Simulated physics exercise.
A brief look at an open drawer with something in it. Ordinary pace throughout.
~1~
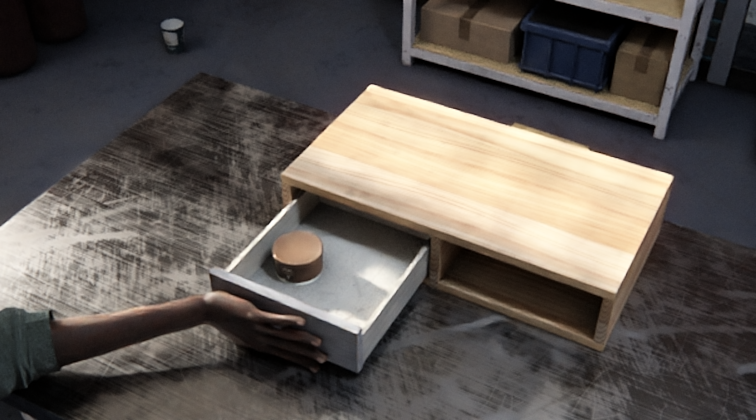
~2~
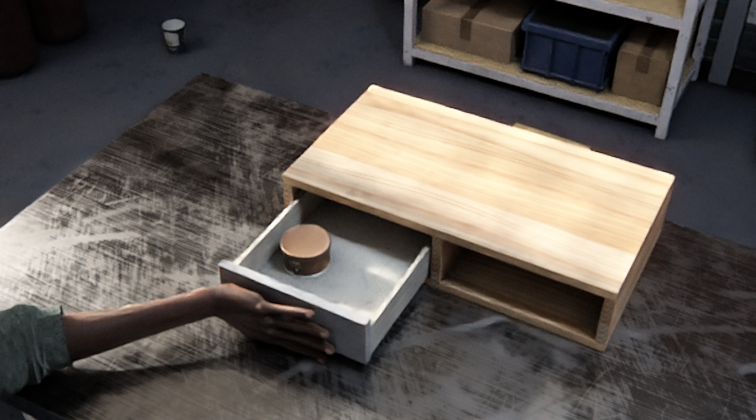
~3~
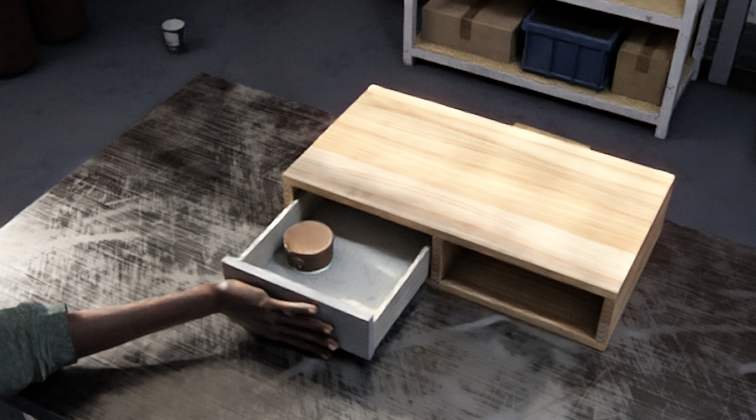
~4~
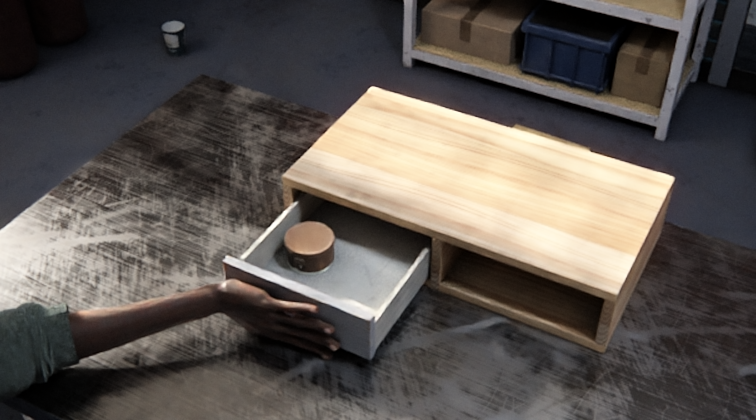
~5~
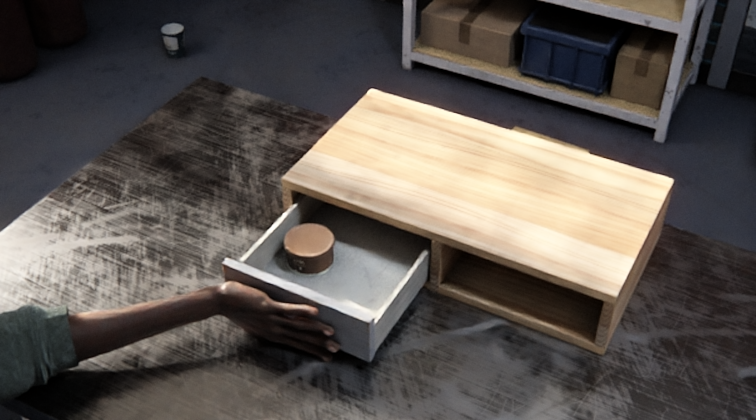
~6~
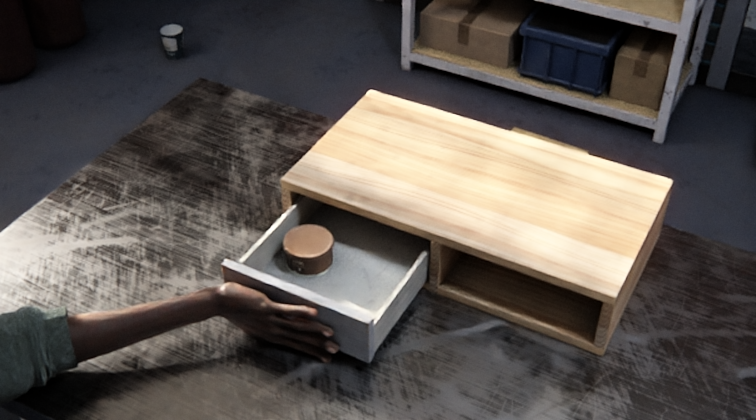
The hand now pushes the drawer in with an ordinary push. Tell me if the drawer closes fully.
As it turns out, the drawer slides fully home.
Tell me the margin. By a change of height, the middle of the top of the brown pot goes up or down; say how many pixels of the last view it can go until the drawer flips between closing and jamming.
You'd need to move it up by some 16 pixels.
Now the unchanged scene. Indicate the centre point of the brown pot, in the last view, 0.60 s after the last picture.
Near (343, 213).
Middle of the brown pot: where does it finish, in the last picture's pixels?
It ends up around (369, 183).
Then, 0.36 s later than the last frame, drawer starting in.
Then, 0.60 s later than the last frame, drawer about half in.
Then, 0.82 s later than the last frame, drawer nearly in.
When it is over, the drawer goes all the way in.
